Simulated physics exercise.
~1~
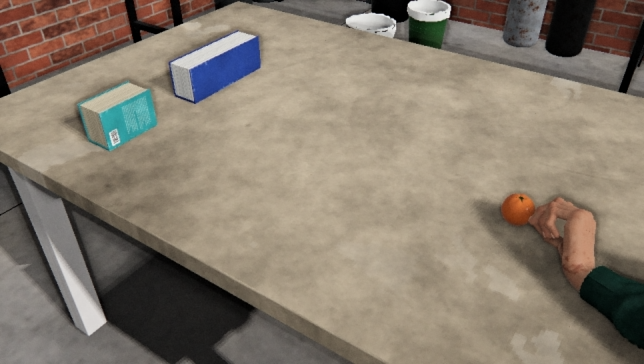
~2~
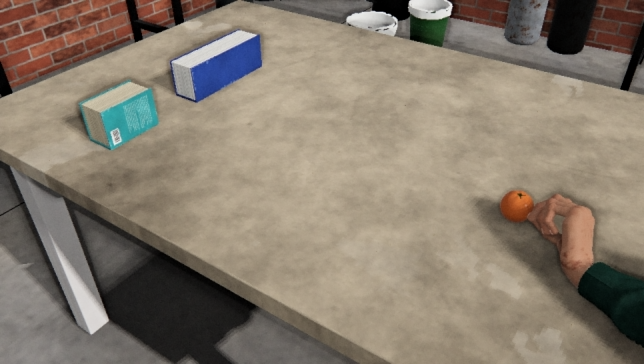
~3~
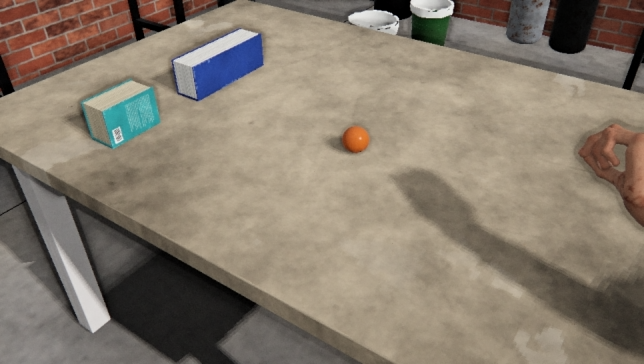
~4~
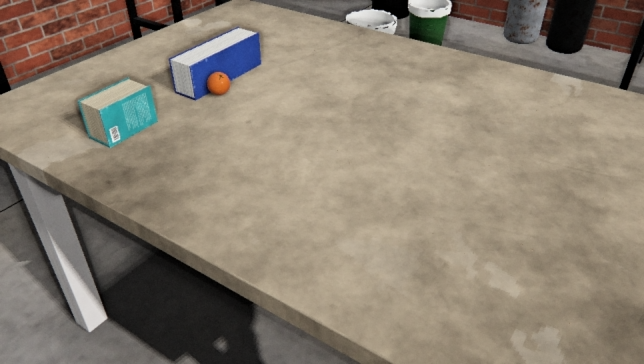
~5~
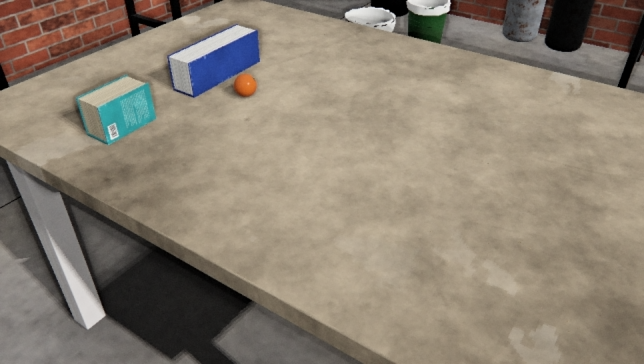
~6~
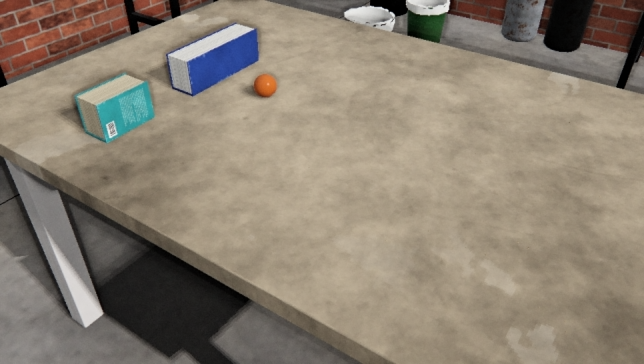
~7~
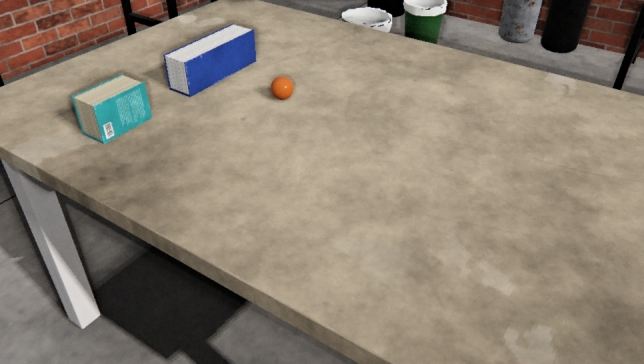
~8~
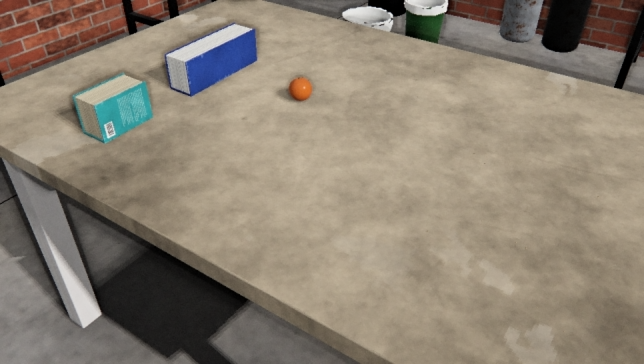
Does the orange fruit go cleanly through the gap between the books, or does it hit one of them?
It hits the blue book and rolls back to the right.
